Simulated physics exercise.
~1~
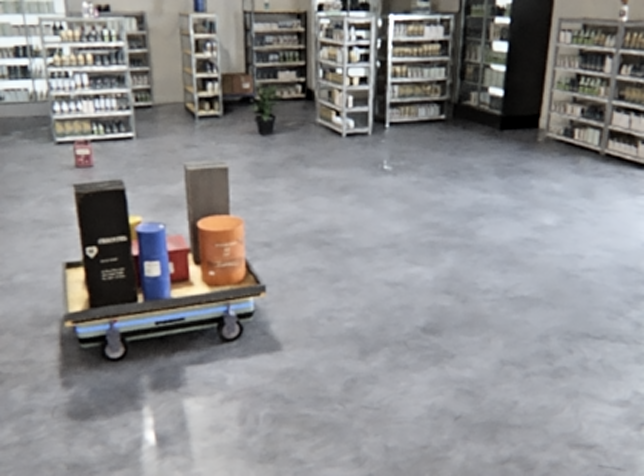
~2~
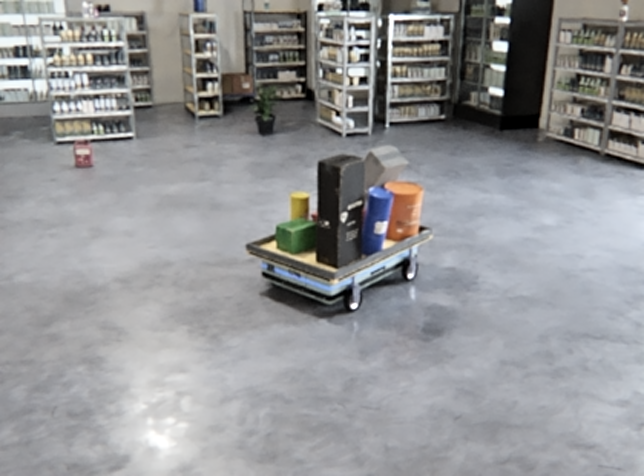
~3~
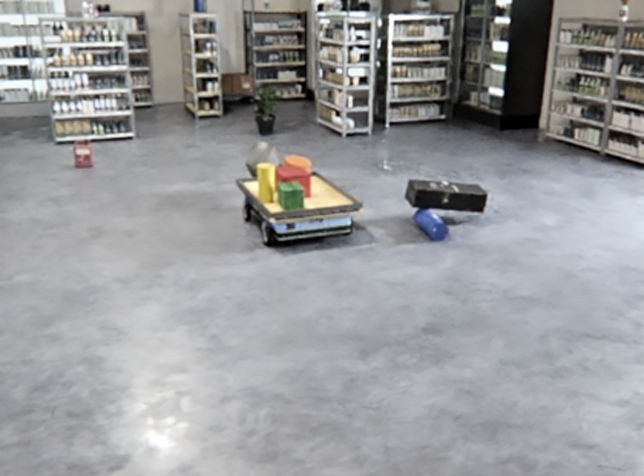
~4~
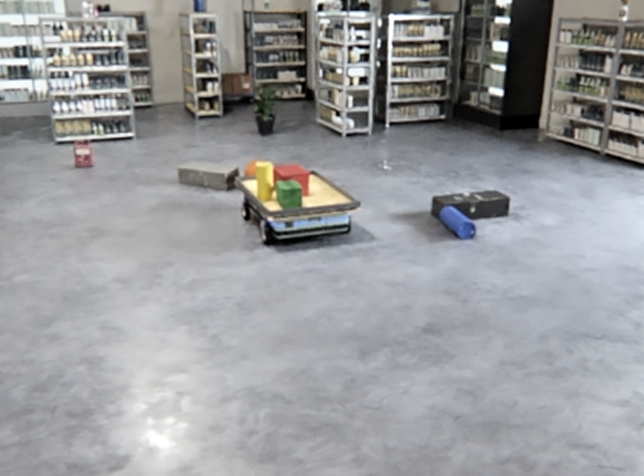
A loaded flat cart rolls rightward across a grey, glossy floor, seen from a fixed, raised viewpoint in a room lined with bottle-filled shelves. It carries a tall black box, a grey box, a blue canister, an orange pail, a red tote, a green parcel and a yellow canister. As the cart swings away toward the shelves, the grey box and blue canister tilt. The black box and blue canister drop off to the right, and the grey box and orange pail go over the far side. The cart ends at rest, still holding the yellow, green and red items.
